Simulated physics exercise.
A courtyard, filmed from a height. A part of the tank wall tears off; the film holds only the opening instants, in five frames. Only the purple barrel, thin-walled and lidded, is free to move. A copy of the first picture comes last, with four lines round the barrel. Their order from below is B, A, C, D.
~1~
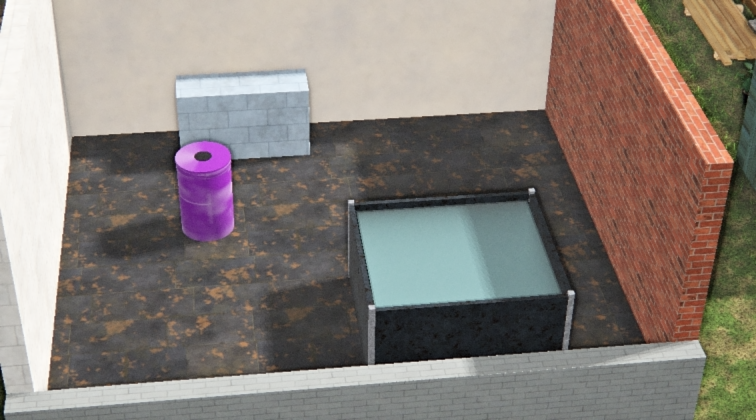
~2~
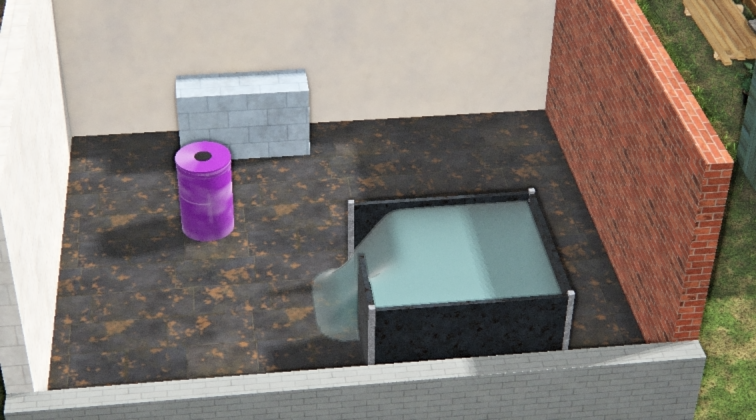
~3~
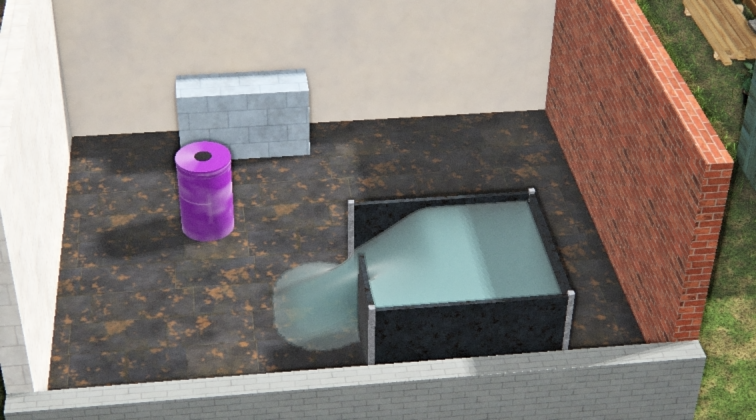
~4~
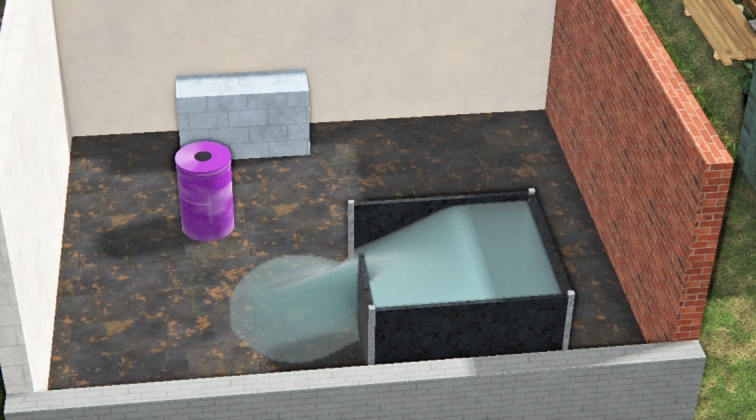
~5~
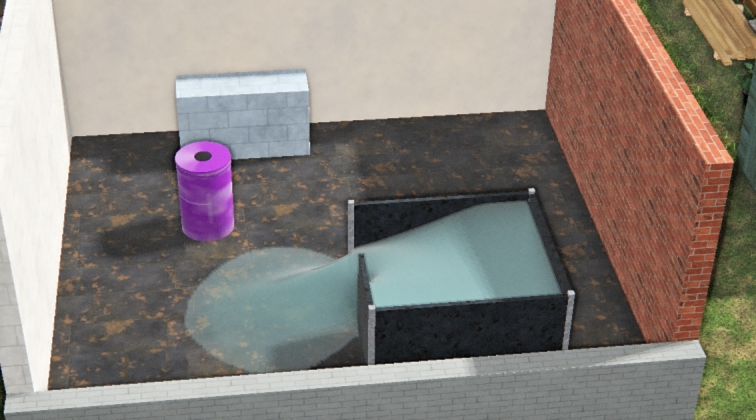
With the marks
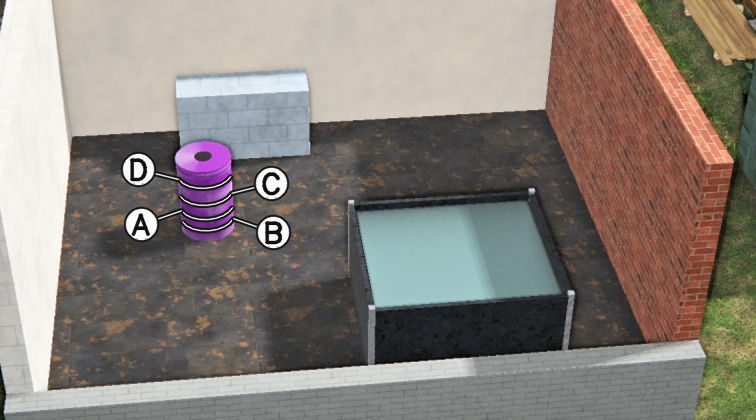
The video shows, from above, a walled yard with a purple barrel, a pale block wall and a full dark-sided tank; water pours out through the tank's left side and spreads leftward across the ground while the barrel stays still.
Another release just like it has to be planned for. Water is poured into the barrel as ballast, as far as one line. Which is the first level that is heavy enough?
A will do.
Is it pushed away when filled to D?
No, not at all.
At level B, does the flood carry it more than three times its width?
No.
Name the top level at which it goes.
B it is.
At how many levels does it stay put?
Three of the four.
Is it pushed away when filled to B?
Yes, it does.
On the marked copy, A at (207, 219); B at (208, 230); C at (206, 205); D at (205, 188); from the bottom up B, A, C, D.
Choosing A, it shifts by a finger or two and stays.
Choosing B, it is pushed about twice its own width away.
Choosing C, it does not move.
Choosing D, it does not move.
